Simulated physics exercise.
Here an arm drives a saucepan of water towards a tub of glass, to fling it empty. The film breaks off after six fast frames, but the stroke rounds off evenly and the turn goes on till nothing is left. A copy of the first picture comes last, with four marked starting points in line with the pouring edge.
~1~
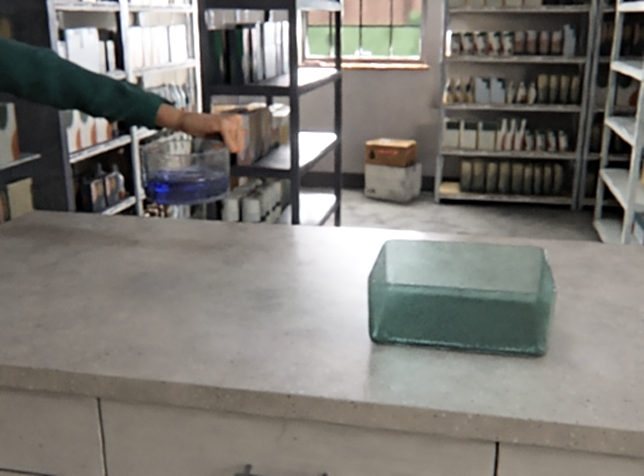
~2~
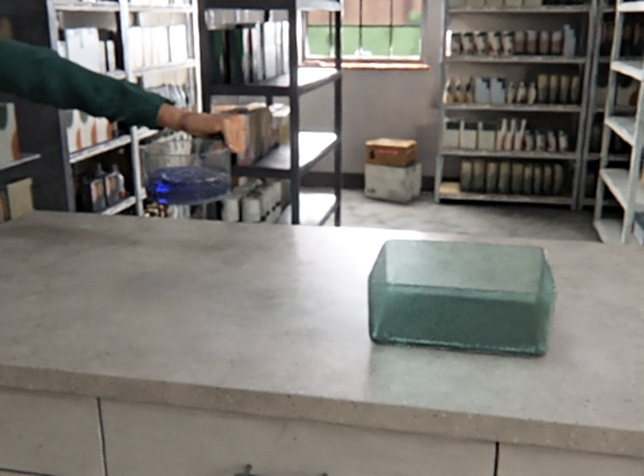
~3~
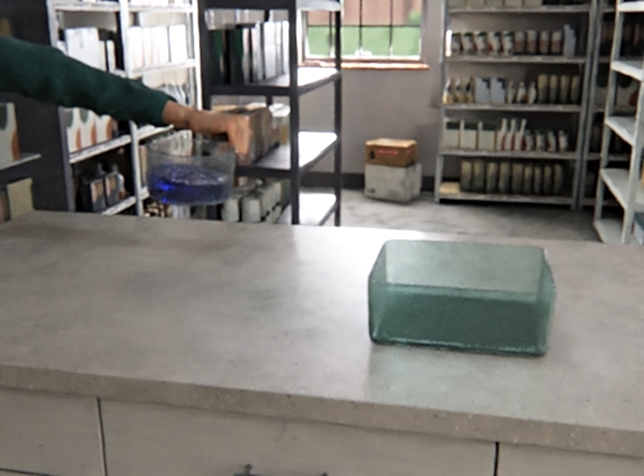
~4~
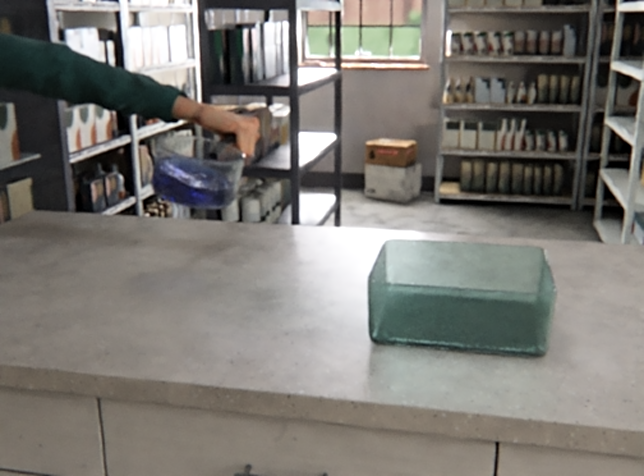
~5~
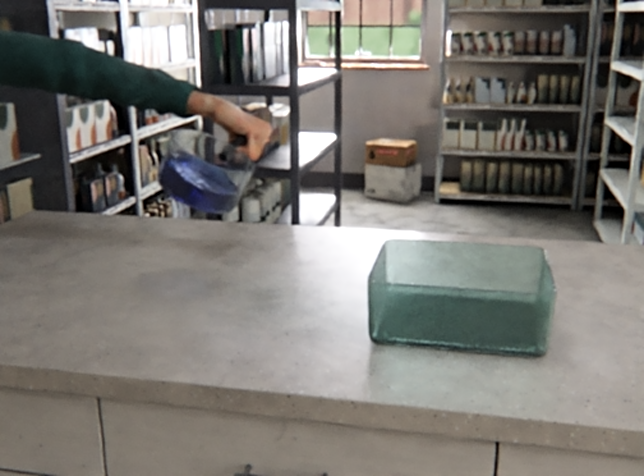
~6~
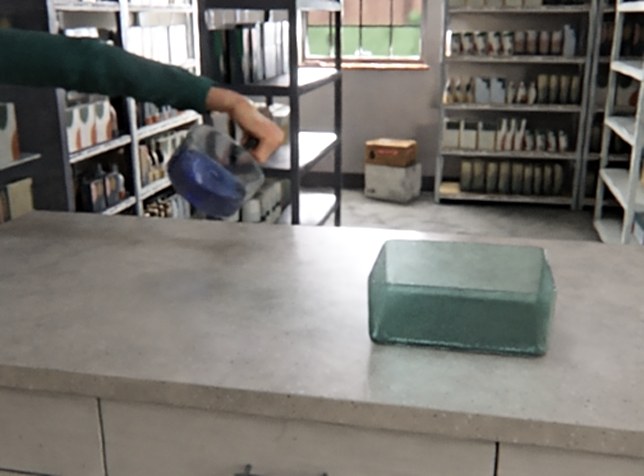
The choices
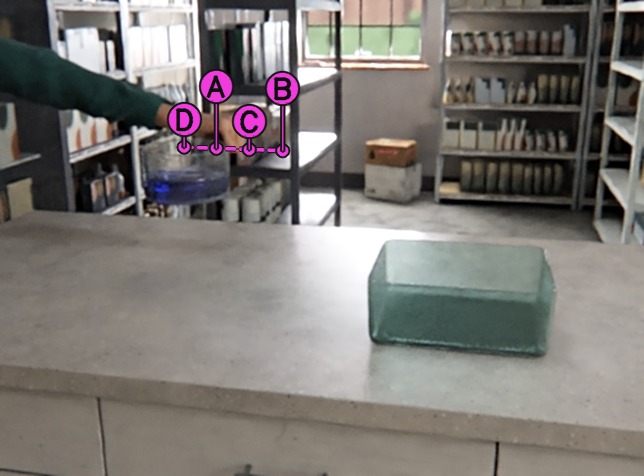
The video shows an arm in a green sleeve holding a clear container of blue liquid above a grey counter, left of a greenish glass tub, then moving it slightly right and tilting it progressively further.
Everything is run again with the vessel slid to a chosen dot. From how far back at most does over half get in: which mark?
Go for B.
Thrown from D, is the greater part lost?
Yes.
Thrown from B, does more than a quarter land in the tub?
Yes.
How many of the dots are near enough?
One of them.
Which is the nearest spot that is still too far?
It is C.
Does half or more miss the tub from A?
Yes.
On the marked copy, A at (216, 148); B at (282, 150); C at (249, 149); D at (184, 147).
With A, about 0 % lands in the tub, 97 % falls short and 3 % goes beside or beyond.
With B, about 80 % lands in the tub, 6 % falls short and 14 % goes beside or beyond.
With C, about 12 % lands in the tub, 85 % falls short and 3 % goes beside or beyond.
With D, about 0 % lands in the tub, 100 % falls short.
